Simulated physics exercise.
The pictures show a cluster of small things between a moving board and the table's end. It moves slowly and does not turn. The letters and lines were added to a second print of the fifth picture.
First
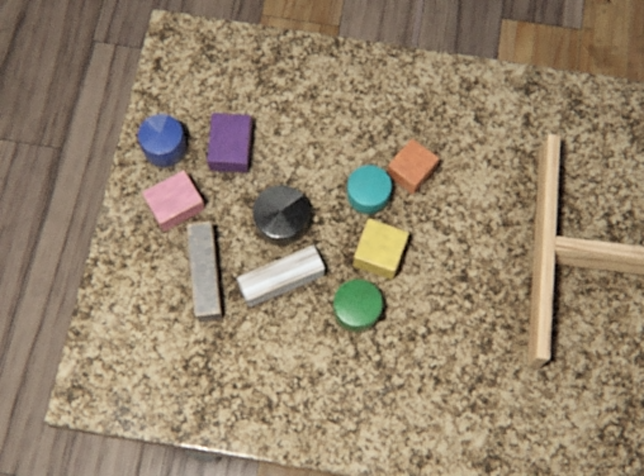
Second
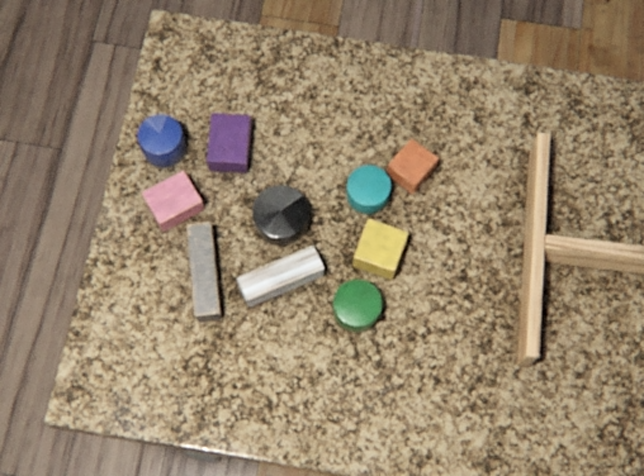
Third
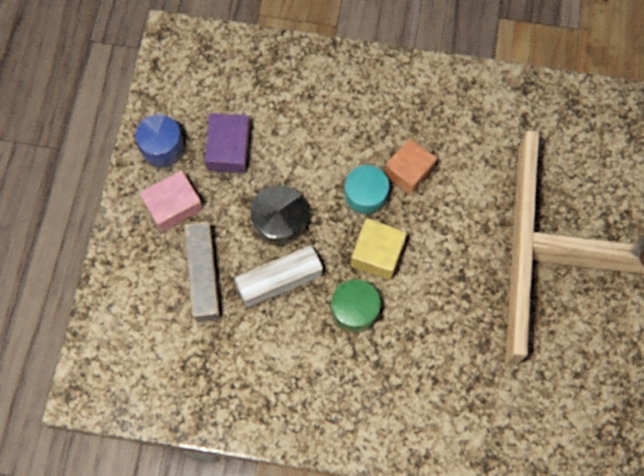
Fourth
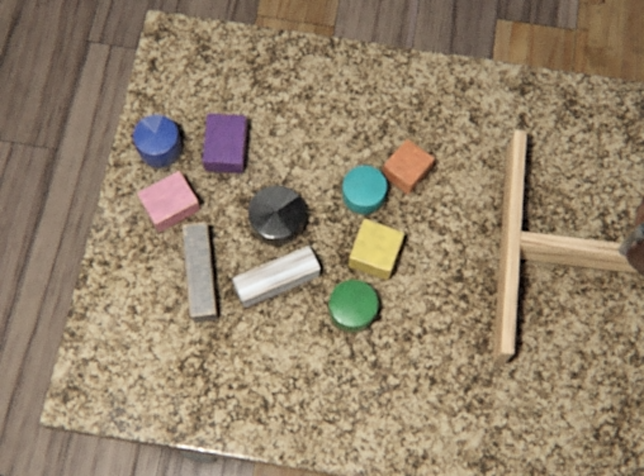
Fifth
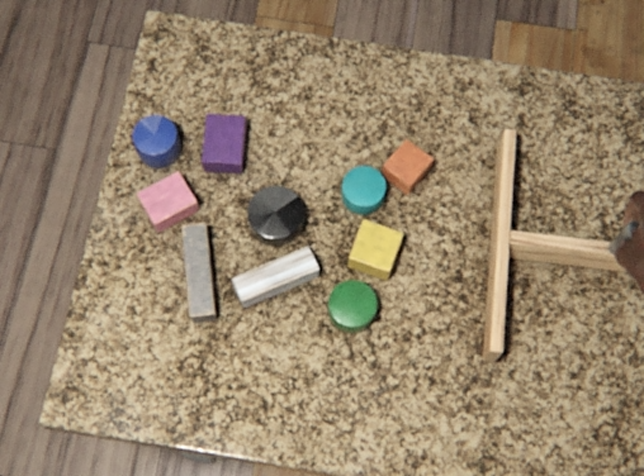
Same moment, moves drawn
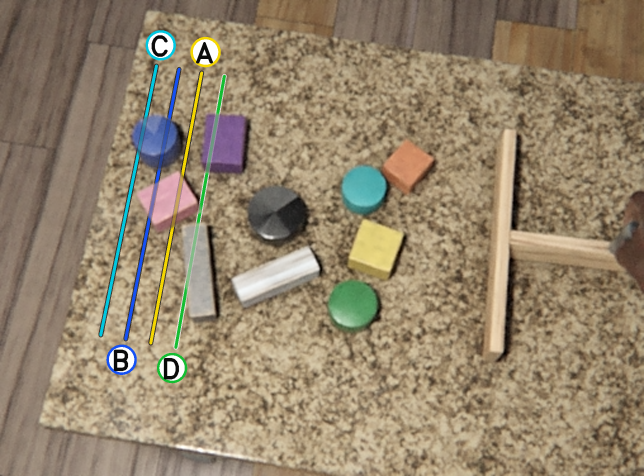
A T-shaped wooden pusher slides slowly left across a speckled tabletop toward scattered colourful blocks and round pieces, without touching them.
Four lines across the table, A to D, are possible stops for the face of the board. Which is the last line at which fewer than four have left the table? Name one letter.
No fourth one falls up to A.
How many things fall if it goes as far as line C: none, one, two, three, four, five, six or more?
By then, six or more.
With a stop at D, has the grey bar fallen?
No.
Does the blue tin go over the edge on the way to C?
Yes.
On the copy, A at (178, 201); B at (154, 197); C at (130, 193); D at (201, 204).
On A. First, board (385, 217); orange block (367, 154); green tin (344, 306).
Then, board (266, 199); pink block (134, 197); grey bar (166, 272).
Finally, board (178, 185); blue tin over the edge; pink block over the edge; two fallen.
By contrast, B drops six; C drops six; D is within the limit but short.
